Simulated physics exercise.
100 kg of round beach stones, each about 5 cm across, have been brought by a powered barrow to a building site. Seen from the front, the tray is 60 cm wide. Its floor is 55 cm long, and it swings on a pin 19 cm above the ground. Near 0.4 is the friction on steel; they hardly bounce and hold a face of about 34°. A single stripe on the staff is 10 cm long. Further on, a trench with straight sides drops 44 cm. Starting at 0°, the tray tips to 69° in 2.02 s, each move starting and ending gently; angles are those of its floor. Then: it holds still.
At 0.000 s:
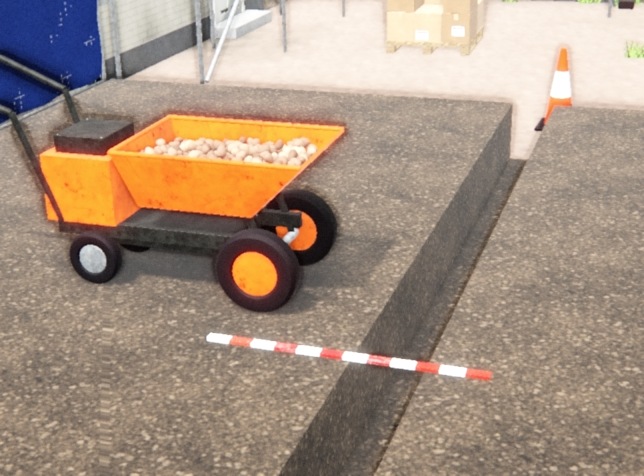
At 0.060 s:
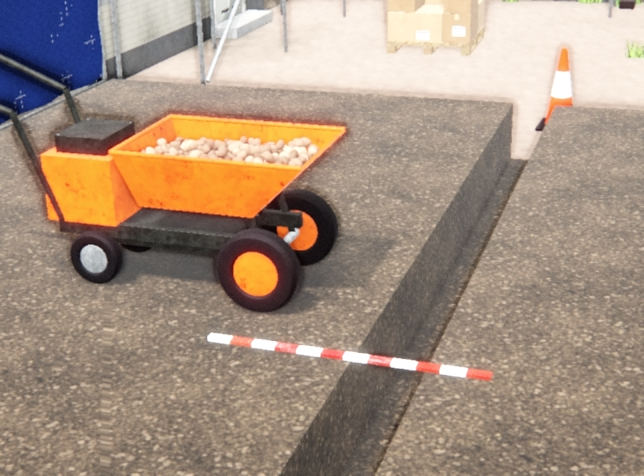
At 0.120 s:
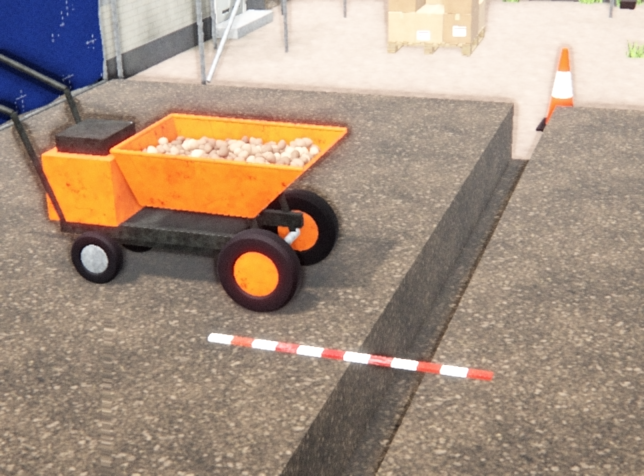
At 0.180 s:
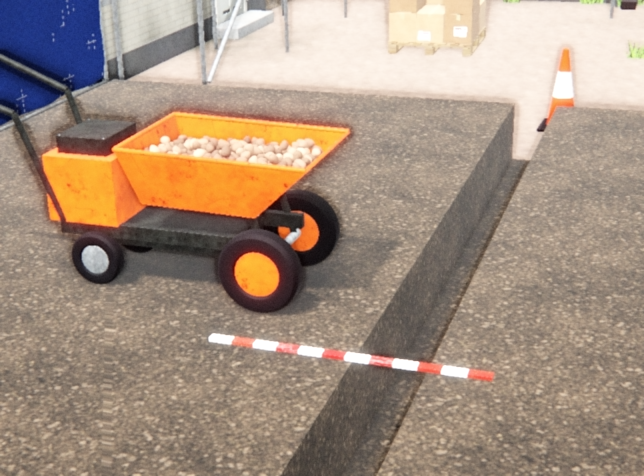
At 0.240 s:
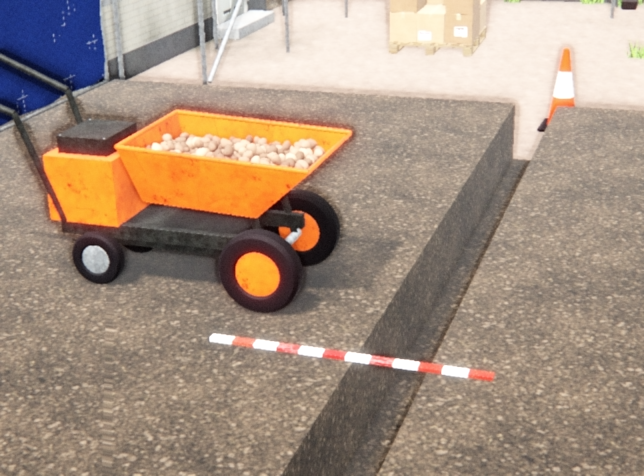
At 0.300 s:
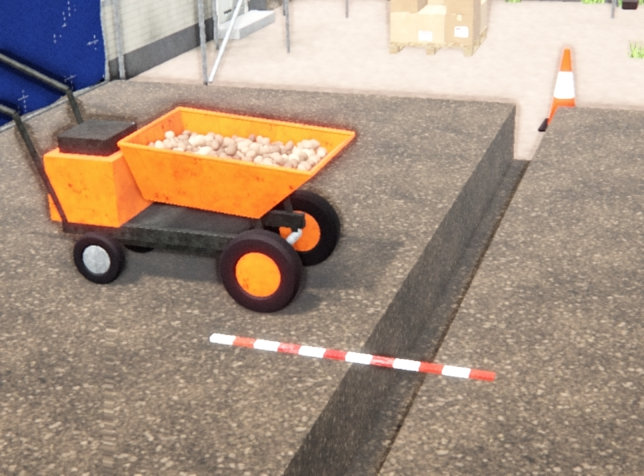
We see an orange powered barrow loaded with pale stones standing left of a narrow trench, near a red-and-white striped staff. The barrow stays in place while its tray tilts slightly, the back edge lifting a little from level.
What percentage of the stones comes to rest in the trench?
About 88 per cent.
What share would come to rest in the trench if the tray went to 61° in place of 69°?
Roughly 90 percent.
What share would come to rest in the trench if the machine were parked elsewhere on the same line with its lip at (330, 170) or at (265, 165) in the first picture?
The first gives about 45 percent and the second about 95 percent.
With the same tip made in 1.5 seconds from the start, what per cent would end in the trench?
Near 85 per cent.
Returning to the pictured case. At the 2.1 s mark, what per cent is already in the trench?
About 70 per cent by then.
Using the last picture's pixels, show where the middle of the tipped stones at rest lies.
Near (432, 373).
After 1.5 s the floor is at 58°; 93 % in the tray, 7 % in the trench; the foremost stones are at (428, 268).
After 2.1 s the floor is at 69°; 18 % in the tray, 71 % in the trench, 11 % past the trench; the foremost stones are at (560, 315).
After 2.5 s the floor is at 69°; 2 % in the tray, 86 % in the trench, 12 % past the trench; the foremost stones are at (614, 332).
After 4.4 s the floor is at 69°; 0 % in the tray, 88 % in the trench, 12 % past the trench; the foremost stones are at (630, 335).
